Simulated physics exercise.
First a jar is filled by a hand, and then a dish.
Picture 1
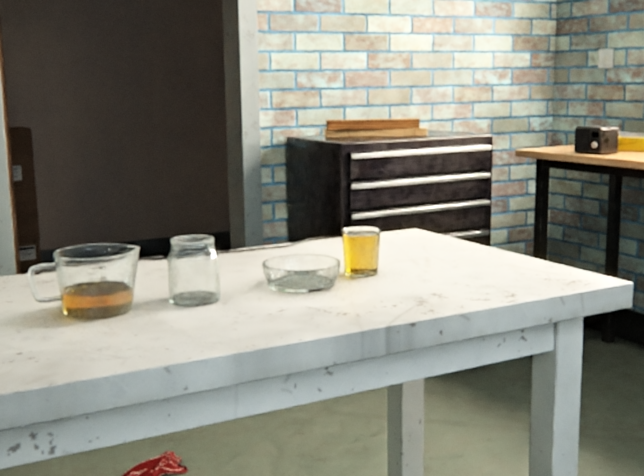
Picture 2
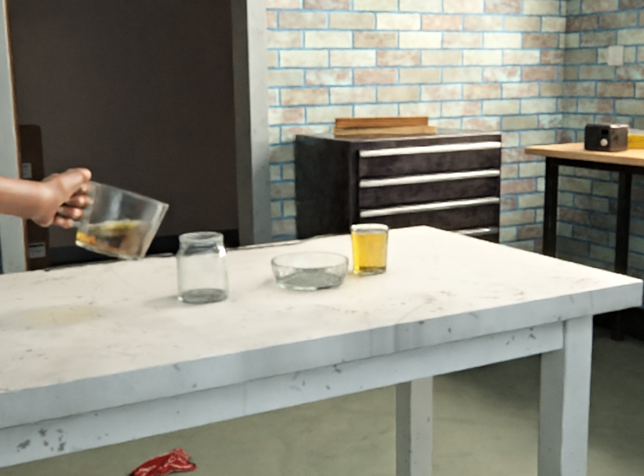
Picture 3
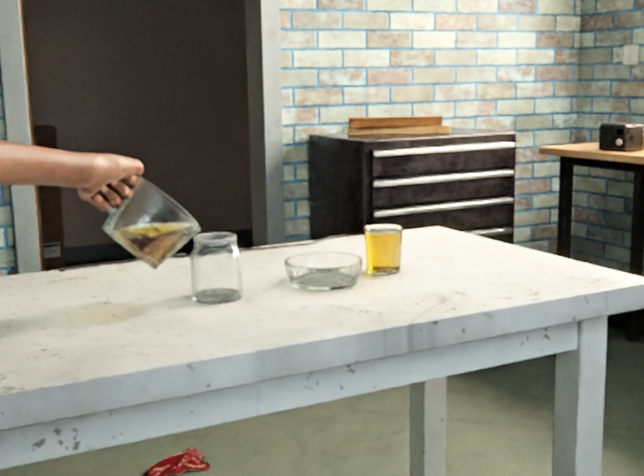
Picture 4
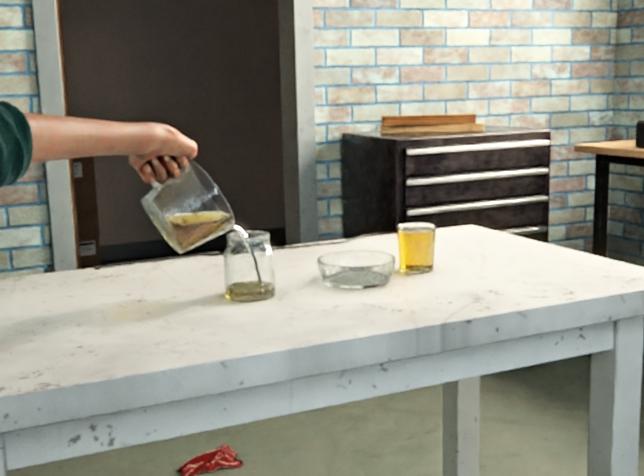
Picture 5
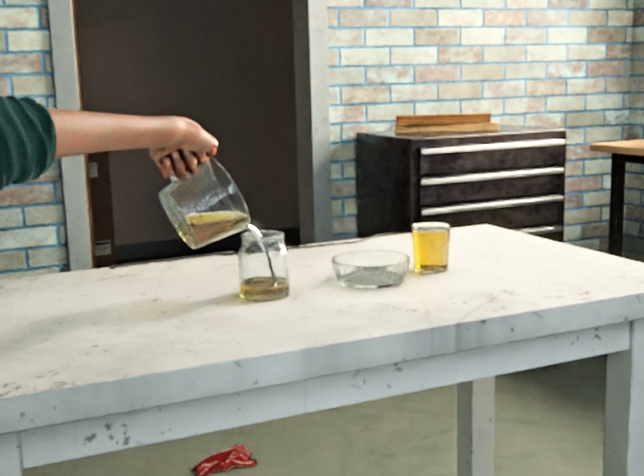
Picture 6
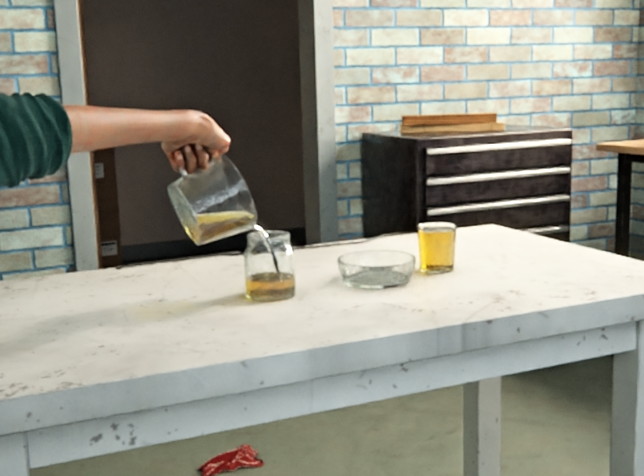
A hand lifted a glass measuring jug from the left of a white table, tilted it over an empty jar and poured amber liquid in, while a dish and a tumbler stood nearby.
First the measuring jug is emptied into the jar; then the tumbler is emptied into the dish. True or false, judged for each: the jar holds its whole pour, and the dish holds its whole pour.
Jar: True; dish: True.
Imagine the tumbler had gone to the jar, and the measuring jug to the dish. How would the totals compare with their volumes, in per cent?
The first sits near 50 per cent of capacity and the second near 60 per cent.
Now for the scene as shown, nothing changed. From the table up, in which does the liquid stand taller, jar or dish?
That's the left one.
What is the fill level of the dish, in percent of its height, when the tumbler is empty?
I'd say close to 55 per cent.
Soon after, the jar is about a third full.
Later, the jar is about half full.
In the end, the jar is about half full; the dish is about half full.
